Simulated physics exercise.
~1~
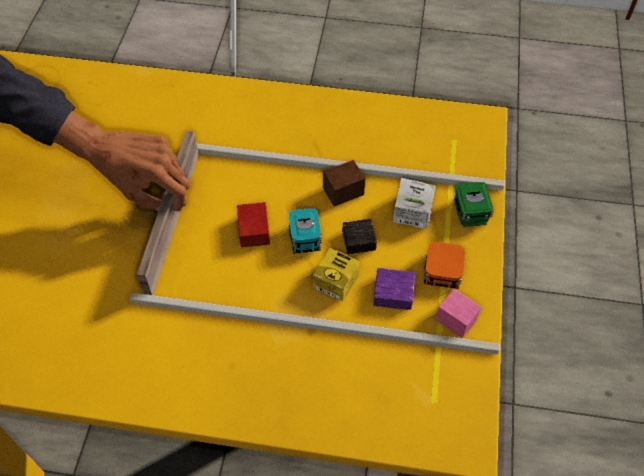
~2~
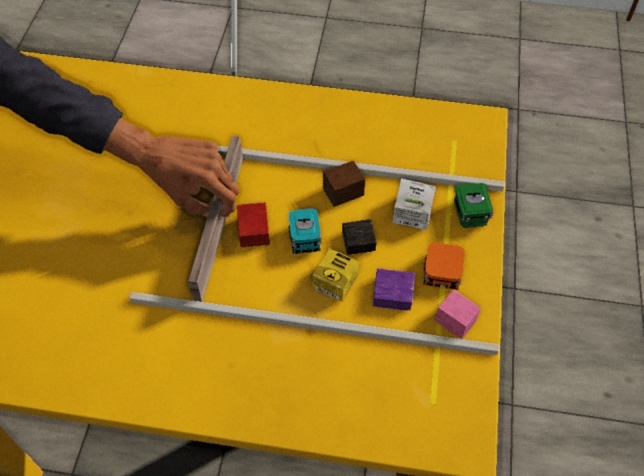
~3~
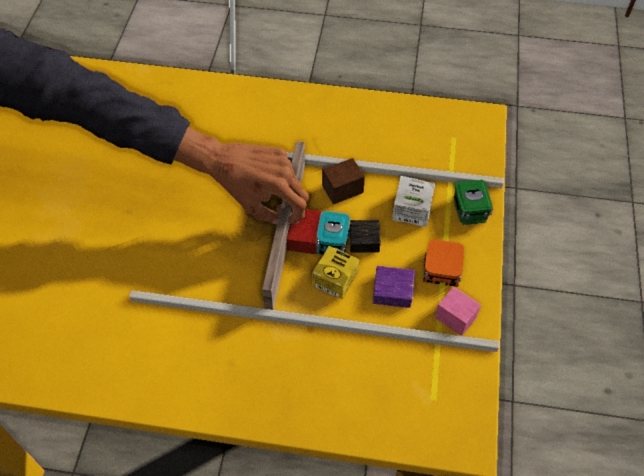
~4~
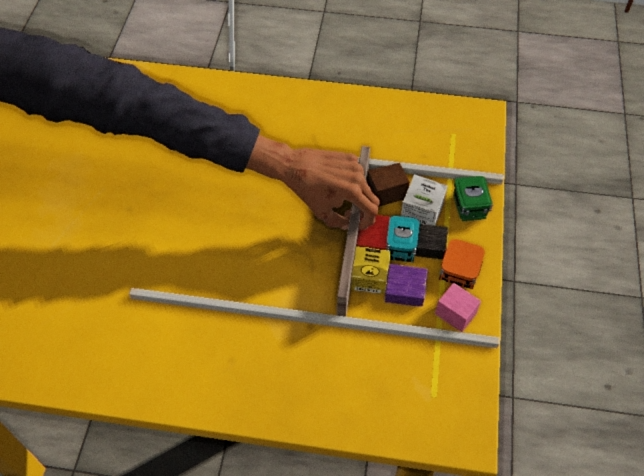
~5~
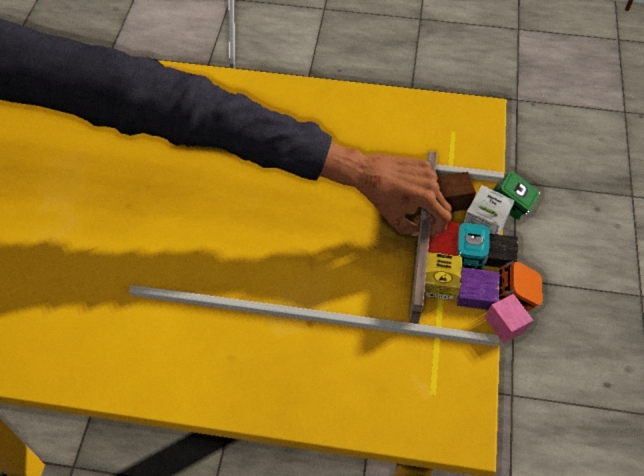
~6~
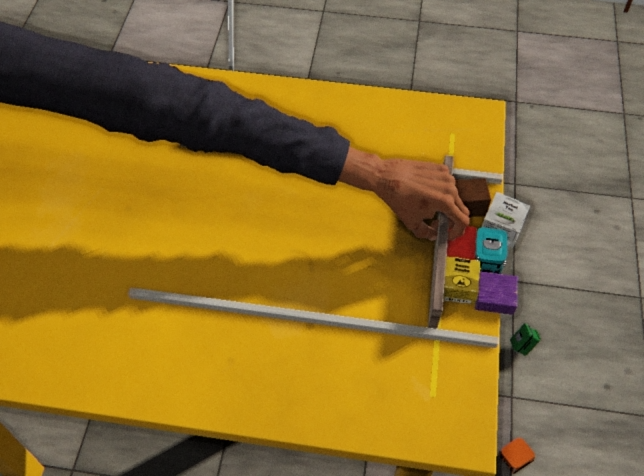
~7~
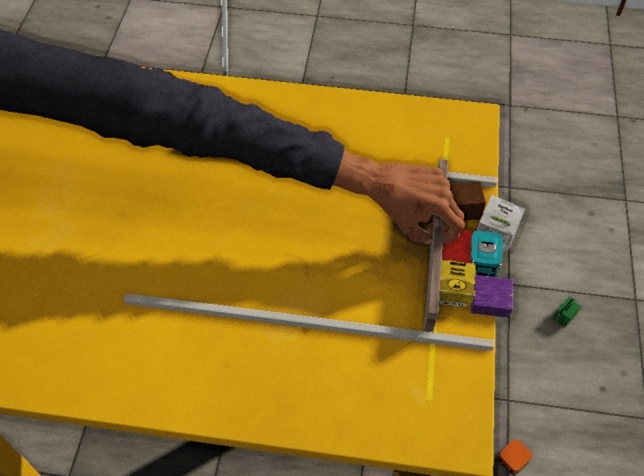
A hand-held board sweeps colourful blocks rightward across a yellow table, and some fall off.
